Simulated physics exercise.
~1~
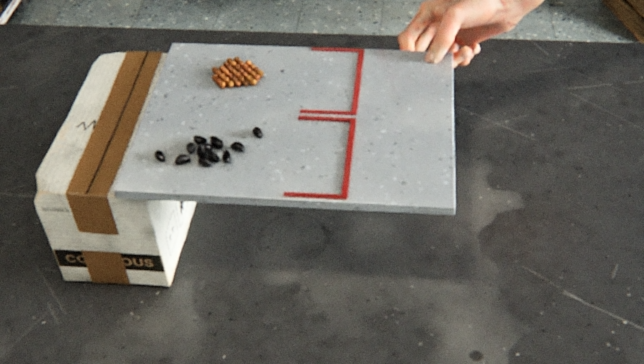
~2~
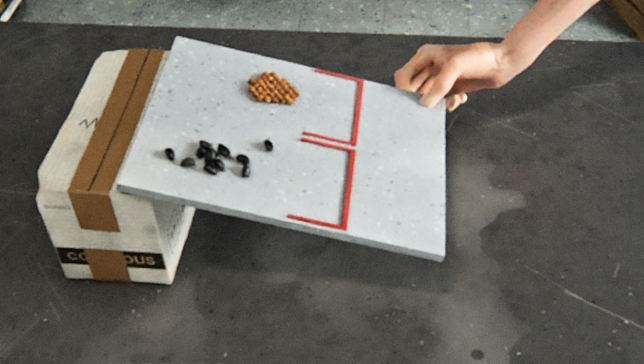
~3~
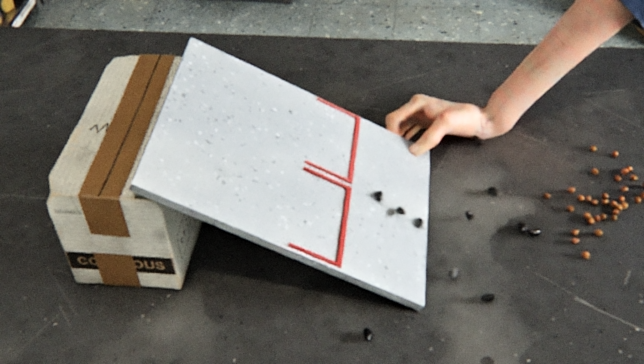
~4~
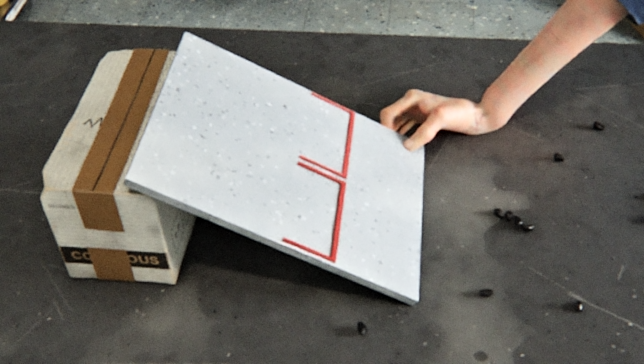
A hand lowers one end of a board, and the orange and black pieces slide off.
